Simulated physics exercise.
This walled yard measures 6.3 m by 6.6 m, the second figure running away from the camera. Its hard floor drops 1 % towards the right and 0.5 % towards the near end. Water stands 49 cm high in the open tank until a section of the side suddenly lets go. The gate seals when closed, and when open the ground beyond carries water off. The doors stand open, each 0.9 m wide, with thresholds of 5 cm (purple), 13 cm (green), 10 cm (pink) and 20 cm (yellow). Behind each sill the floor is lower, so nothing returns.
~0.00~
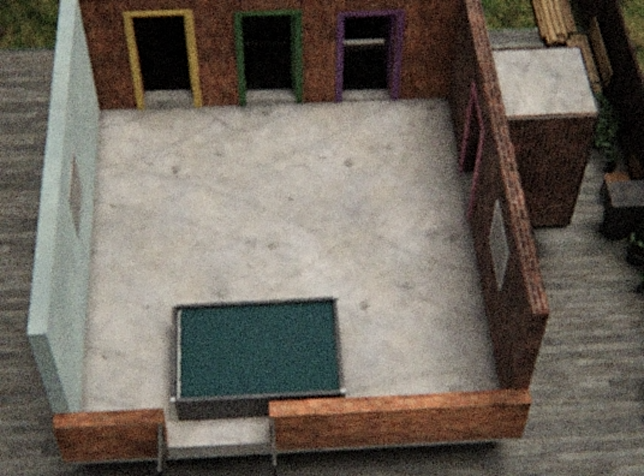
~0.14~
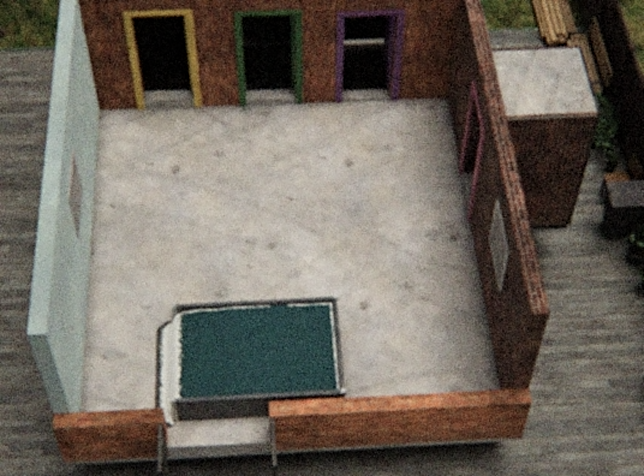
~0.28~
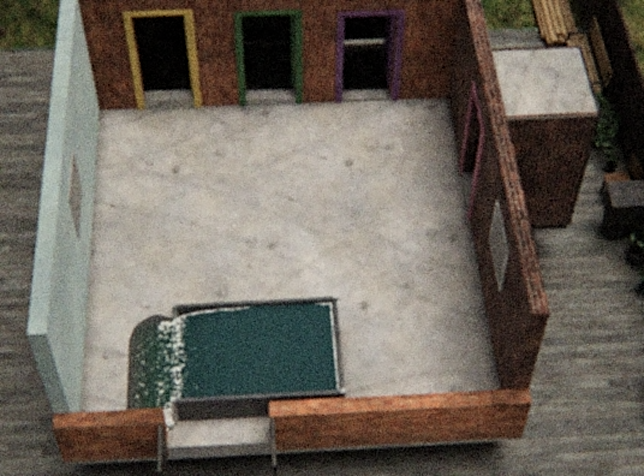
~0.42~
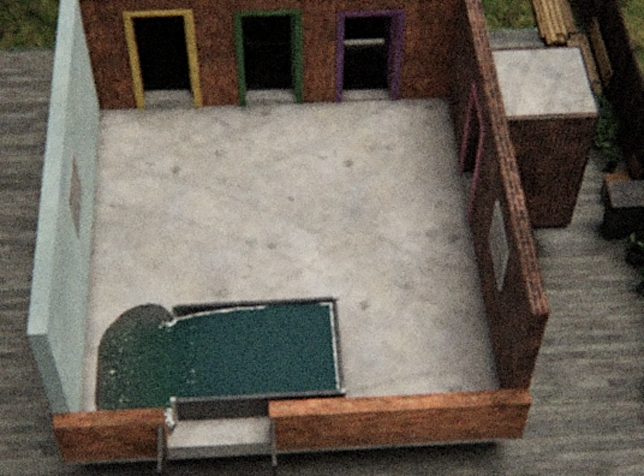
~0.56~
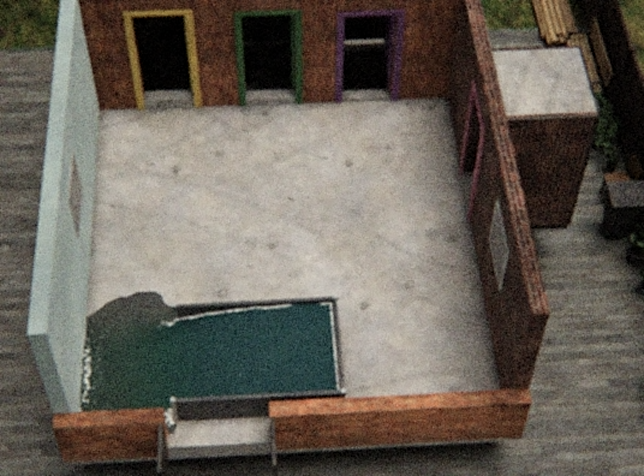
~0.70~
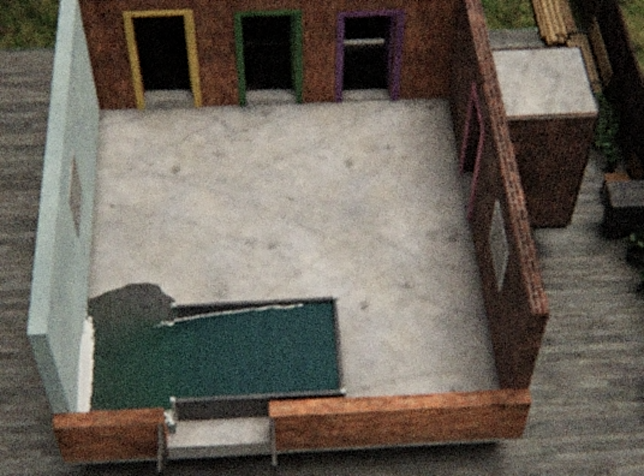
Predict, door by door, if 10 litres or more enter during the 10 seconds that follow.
Within that time: At the purple door it keeps below the limit; at the green door it stays under the limit; at the pink door it keeps below the limit; at the yellow door it stays under the limit.
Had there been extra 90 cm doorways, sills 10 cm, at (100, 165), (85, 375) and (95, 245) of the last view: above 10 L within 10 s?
In turn: Under, above, below.
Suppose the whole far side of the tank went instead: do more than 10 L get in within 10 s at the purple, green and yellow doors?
Then: Purple past it, green above, yellow under.
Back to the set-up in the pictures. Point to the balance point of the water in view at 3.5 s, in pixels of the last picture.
Around (175, 322).
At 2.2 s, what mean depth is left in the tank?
Roughly 22 cm on average.
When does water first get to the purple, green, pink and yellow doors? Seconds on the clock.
Arrival: Purple 5.0 s, green 4.0 s, pink 7.0 s, yellow 3.2 s.
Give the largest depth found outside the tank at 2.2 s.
Up to some 34 cm.
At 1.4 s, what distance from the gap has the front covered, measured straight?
Roughly 2.8 m.
After 1.4 s water covers 10 % of the floor and is deepest (40 cm) near (80, 437); purple door not reached, green door not reached, pink door not reached, yellow door not reached.
After 2.2 s water covers 15 % of the floor and is deepest (34 cm) near (129, 434); purple door not reached, green door not reached, pink door not reached, yellow door not reached.
After 3.5 s water covers 40 % of the floor and is deepest (22 cm) near (129, 434); purple door not reached, green door not reached, pink door not reached, yellow door 10 cm at the sill, 0 L in.
After 6.0 s water covers 55 % of the floor and is deepest (12 cm) near (140, 143); purple door 6 cm at the sill, 0 L in, green door 9 cm at the sill, 0 L in, pink door not reached, yellow door 11 cm at the sill, 0 L in.
After 10.0 s water covers 80 % of the floor and is deepest (10 cm) near (142, 434); purple door 4 cm at the sill, 0 L in, green door 3 cm at the sill, 0 L in, pink door 8 cm at the sill, 0 L in, yellow door 3 cm at the sill, 0 L in.
